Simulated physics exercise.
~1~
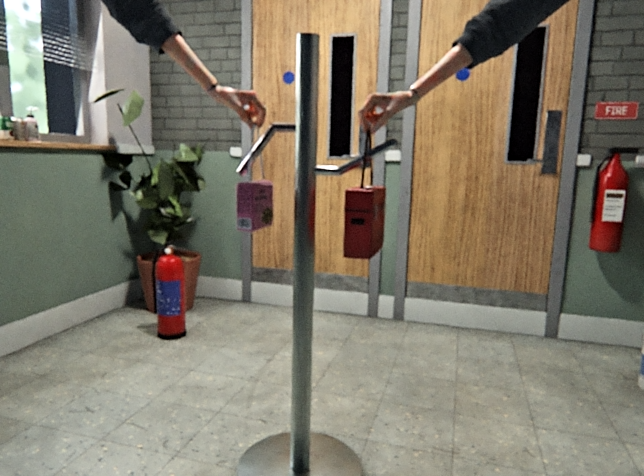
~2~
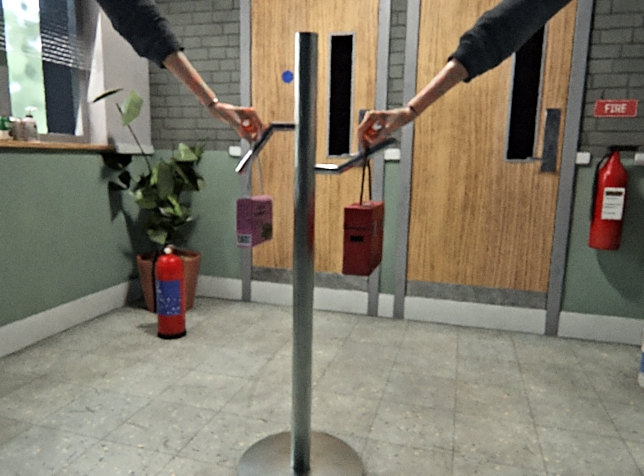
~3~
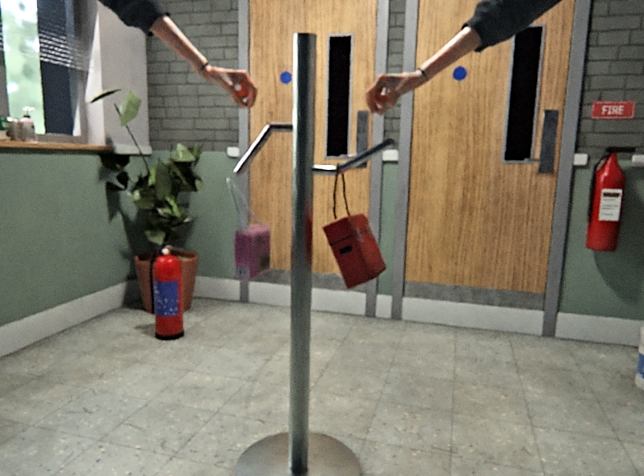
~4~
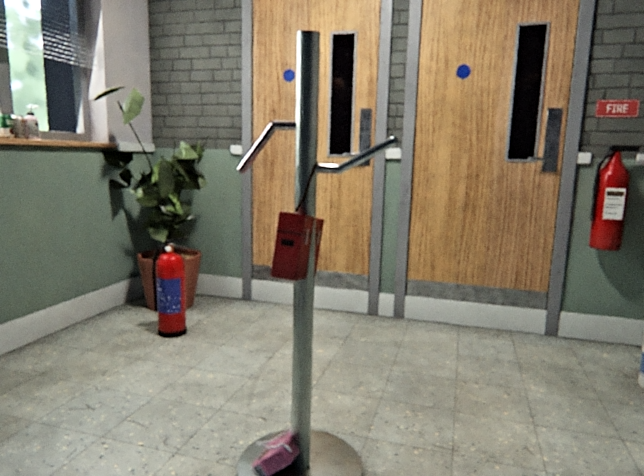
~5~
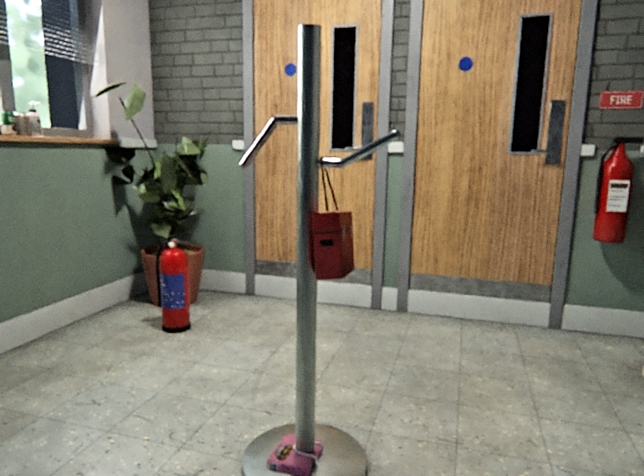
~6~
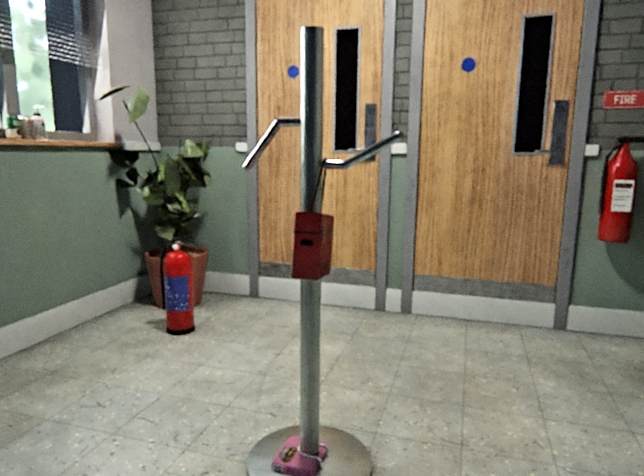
In a hallway with wooden doors, two hands hung a pink pouch and a red case by loops on a metal stand's pegs, then let go; the pouch dropped to the base while the case slid inward and swung, still hanging.
